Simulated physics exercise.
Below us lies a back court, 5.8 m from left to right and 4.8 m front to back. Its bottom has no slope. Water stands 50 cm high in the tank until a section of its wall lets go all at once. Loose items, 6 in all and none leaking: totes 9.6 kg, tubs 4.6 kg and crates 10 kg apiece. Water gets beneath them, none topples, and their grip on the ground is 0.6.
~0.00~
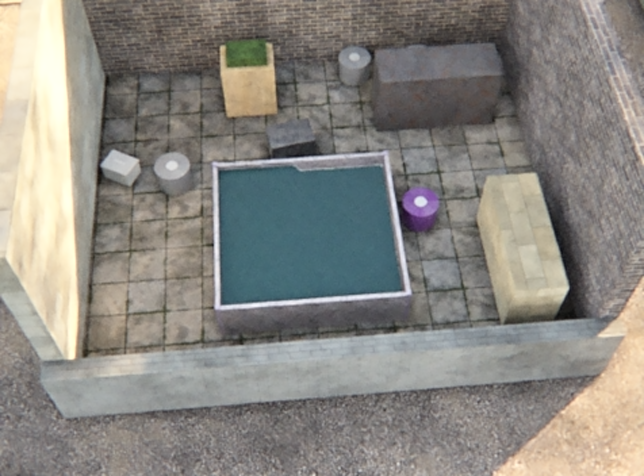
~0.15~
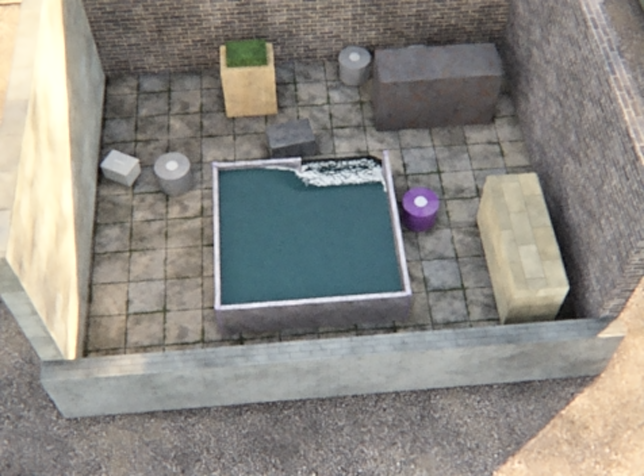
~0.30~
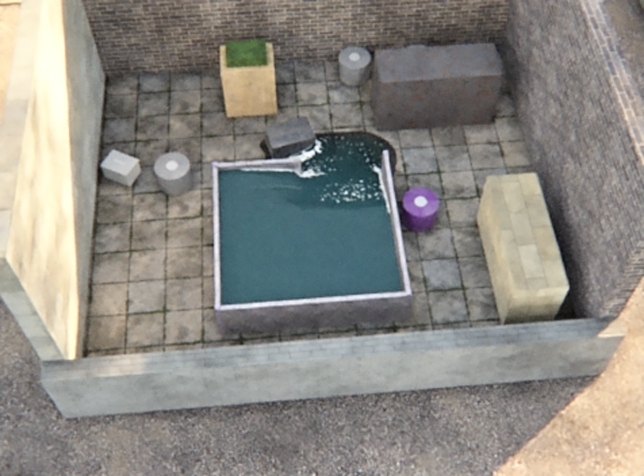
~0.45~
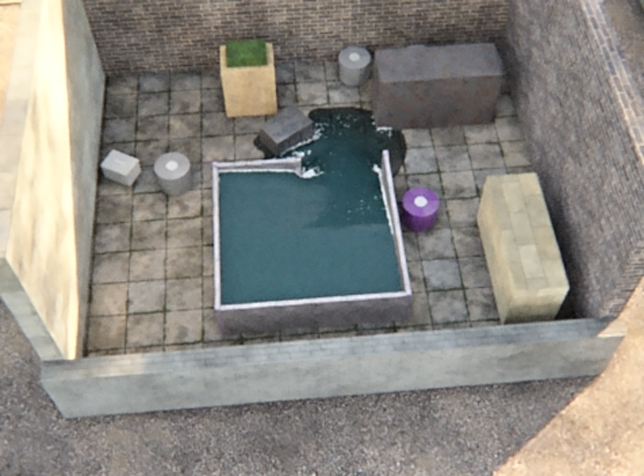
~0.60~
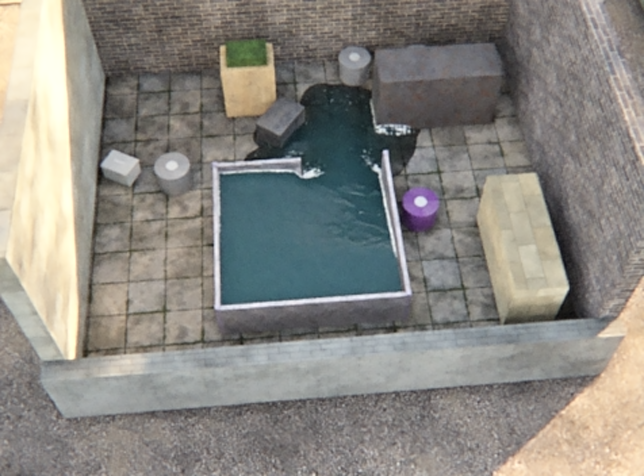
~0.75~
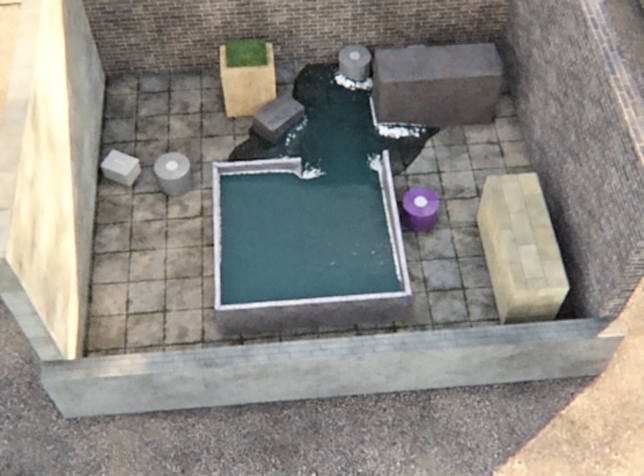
In a walled back court, water bursts from a square pool, shifts a grey block and spreads.
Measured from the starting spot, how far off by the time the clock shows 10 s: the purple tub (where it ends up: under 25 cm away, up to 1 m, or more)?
The purple tub moves a short way.
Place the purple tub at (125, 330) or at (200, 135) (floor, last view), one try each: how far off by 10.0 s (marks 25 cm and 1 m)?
In that order: It moves a short way; it gets carried off.
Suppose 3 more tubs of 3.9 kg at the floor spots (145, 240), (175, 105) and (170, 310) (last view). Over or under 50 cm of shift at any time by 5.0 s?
In that order: Under, more, short of it.
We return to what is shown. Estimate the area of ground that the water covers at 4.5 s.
About 20 m2.
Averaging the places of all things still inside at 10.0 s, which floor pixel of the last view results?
Near (313, 186).
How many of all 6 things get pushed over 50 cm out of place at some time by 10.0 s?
6 of them.
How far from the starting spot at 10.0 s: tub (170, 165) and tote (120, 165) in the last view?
In that order: 200 cm, 120 cm.
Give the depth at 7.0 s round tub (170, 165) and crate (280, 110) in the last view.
About 3 and 6 cm.
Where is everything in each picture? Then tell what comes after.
The purple tub at (421, 202), on the bottom; 4.2 m2 under water; 0 of 6 have shifted, in the first frame.
The purple tub at (421, 202) rests on the ground; 4.7 m2 under water; 0 of 6 have shifted, in the second frame.
The purple tub at (421, 202), on the bottom; water covers 5.3 m2; 0 of 6 have shifted, in the third frame.
The purple tub at (421, 202) rests on the ground; 5.9 m2 under water; 1 of 6 have shifted, in the fourth frame.
The purple tub at (421, 202), on the bottom; water covers 6.8 m2; 1 of 6 have shifted, in the fifth frame.
The purple tub at (421, 202), on the bottom; water covers 7.6 m2; 1 of 6 have shifted, in the sixth frame.
After 2.0 s the purple tub is near (421, 202), 0.0 m from its start, aground; 0 afloat.
After 4.5 s the purple tub is near (418, 202), 0.0 m from its start, aground; 2 afloat.
After 7.0 s the purple tub is near (444, 256), 0.8 m from its start, afloat; 4 afloat.
After 10.0 s the purple tub is near (456, 218), 0.5 m from its start, afloat; 6 afloat.
